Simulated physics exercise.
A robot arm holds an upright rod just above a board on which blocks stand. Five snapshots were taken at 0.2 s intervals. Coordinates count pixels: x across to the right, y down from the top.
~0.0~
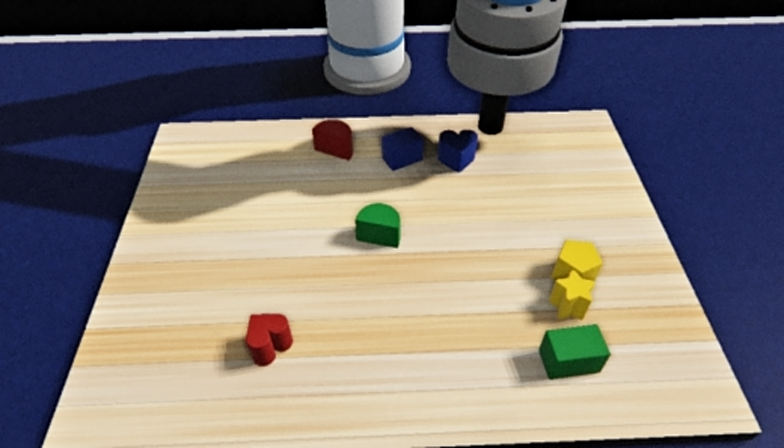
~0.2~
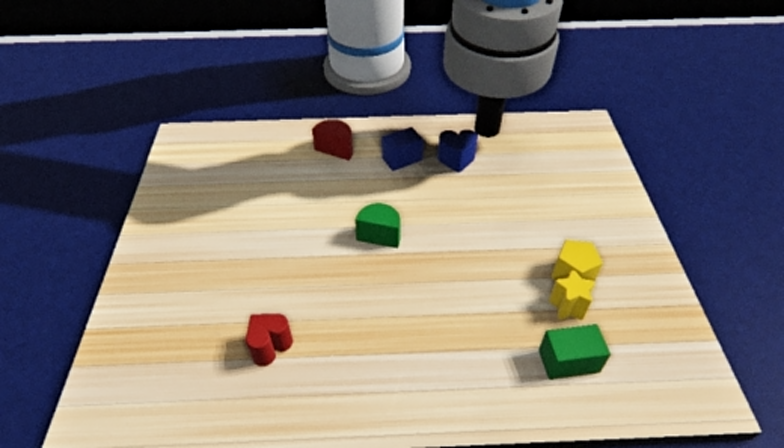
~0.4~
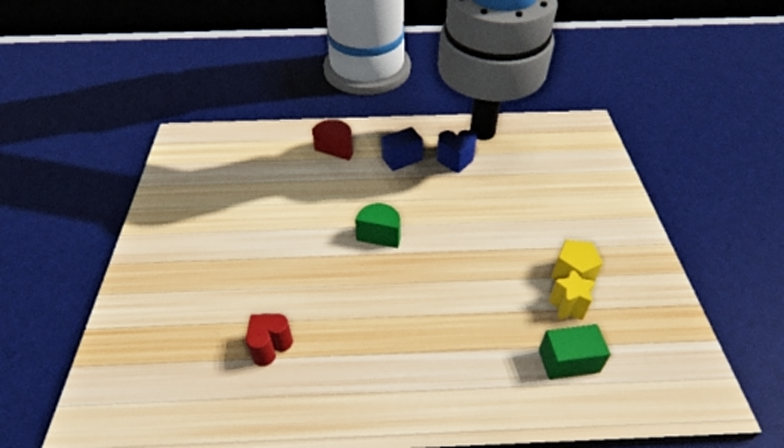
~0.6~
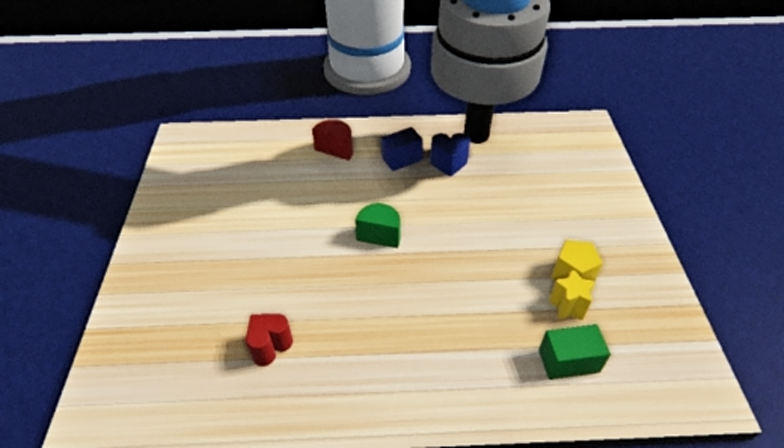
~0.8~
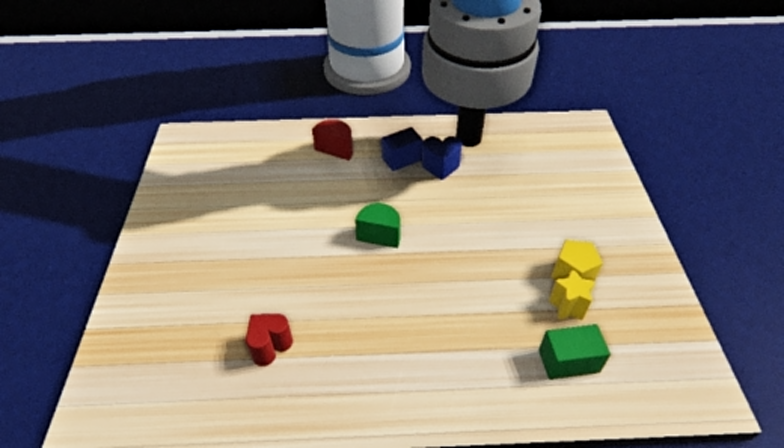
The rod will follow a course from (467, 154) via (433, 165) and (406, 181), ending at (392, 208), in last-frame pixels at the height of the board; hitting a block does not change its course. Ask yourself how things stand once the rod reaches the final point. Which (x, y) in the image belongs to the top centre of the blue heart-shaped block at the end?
Located at (358, 197).
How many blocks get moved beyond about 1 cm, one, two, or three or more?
I predict one.
One third of the way, rod (434, 150); blue heart-shaped block (410, 159), turned 15° anticlockwise.
Two thirds of the way, rod (406, 167); blue rectangle (399, 137); blue heart-shaped block (382, 178), turned 20° anticlockwise.
At the end, rod (392, 193); green half-round block (378, 217), turned 10° anticlockwise; blue rectangle (399, 137); blue heart-shaped block (358, 197), turned 20° clockwise.
